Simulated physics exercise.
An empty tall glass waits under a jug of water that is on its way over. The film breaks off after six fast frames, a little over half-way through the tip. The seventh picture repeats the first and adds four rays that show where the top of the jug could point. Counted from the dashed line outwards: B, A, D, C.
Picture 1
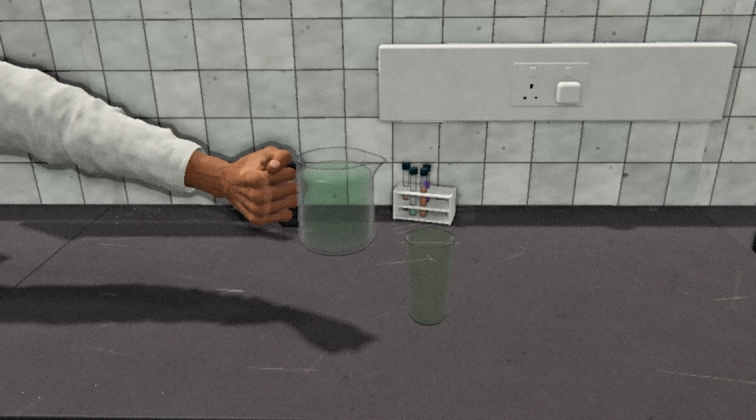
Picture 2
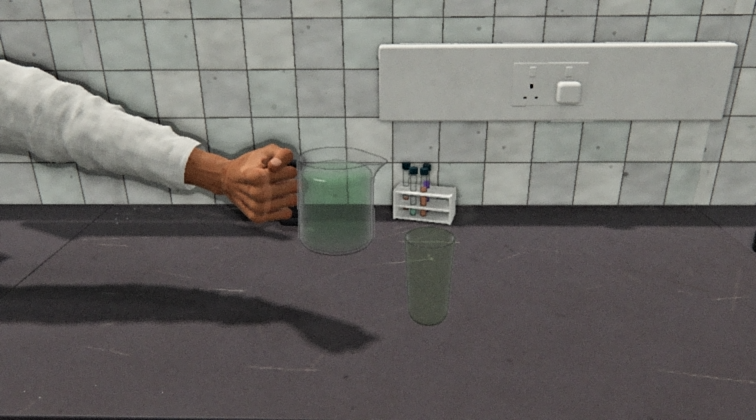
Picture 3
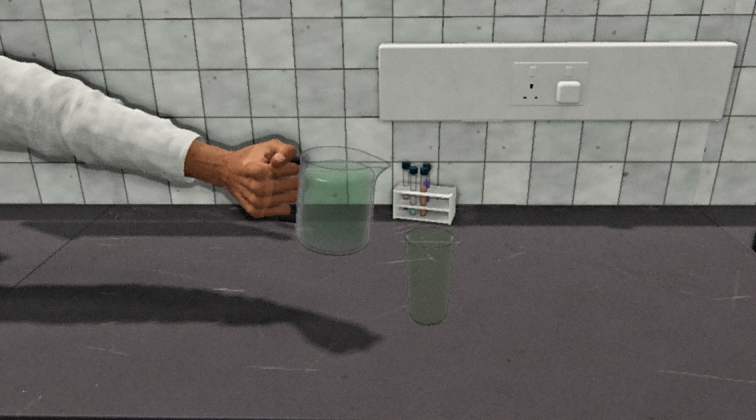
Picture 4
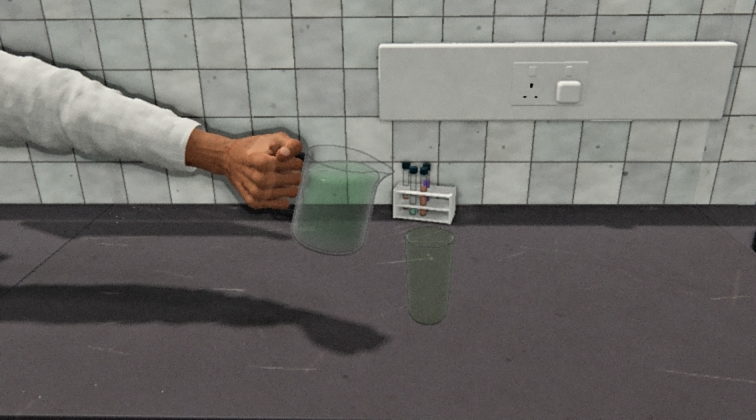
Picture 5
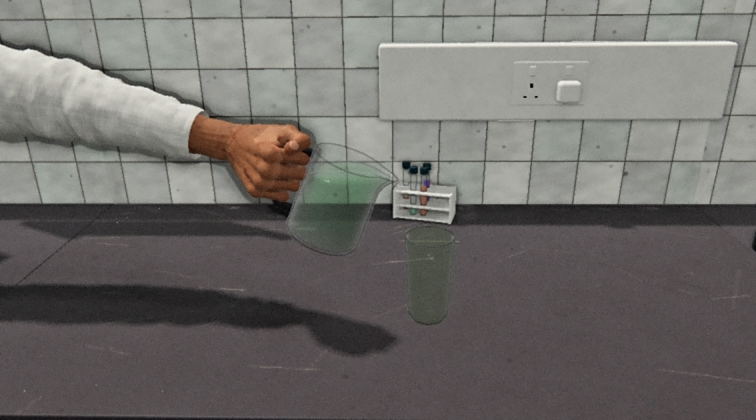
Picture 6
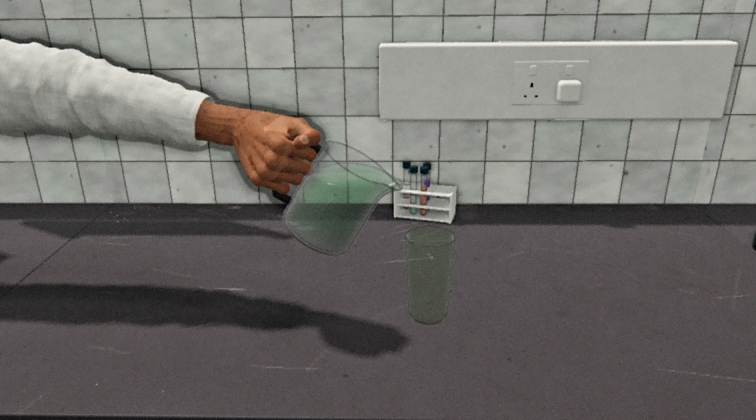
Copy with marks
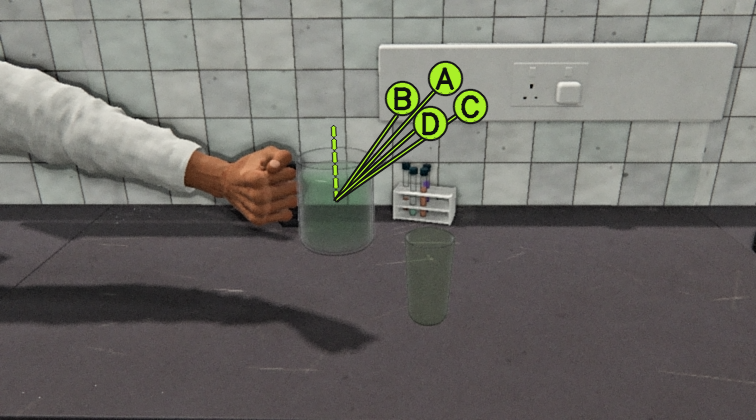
A hand in a white sleeve reaches in from the left and grips a clear jug of greenish liquid above a dark, scratched worktop, seen from the front and slightly above. An empty tall glass stands to its right, with a small white rack of tubes behind, below a white socket panel on pale tiles. The hand holds the jug upright, then steadily tilts it rightward until the liquid reaches the lip, while the view stays still.
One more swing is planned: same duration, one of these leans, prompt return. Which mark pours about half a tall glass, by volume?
The answer is line D.
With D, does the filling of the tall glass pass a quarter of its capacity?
Yes, clearly.
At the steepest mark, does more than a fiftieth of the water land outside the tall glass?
No.
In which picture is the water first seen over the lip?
In picture 6.
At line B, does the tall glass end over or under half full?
Under half.
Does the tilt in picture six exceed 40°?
No.
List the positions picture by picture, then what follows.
Upright, lip at (385, 160); rim of the tall glass round (430, 237); nothing has left yet, in the first picture.
Upright, lip at (386, 161); nothing has left yet, in the second picture.
Tipped about 6°, lip at (389, 165); nothing has left yet, in the third picture.
Tipped about 13°, lip at (393, 171); nothing has left yet, in the fourth picture.
Tipped about 21°, lip at (397, 179); nothing has left yet, in the fifth picture.
Tipped about 30°, lip at (400, 188); water is over the lip, down to (400, 188), in the sixth picture.
In lime, A at (434, 91); B at (396, 115); C at (456, 116); D at (414, 131).
Choosing A, the tall glass ends with about 34 % of what it can hold.
Choosing B, the tall glass ends with about 24 % of what it can hold.
Choosing C, the tall glass ends with about 63 % of what it can hold.
Choosing D, the tall glass ends with about 48 % of what it can hold.
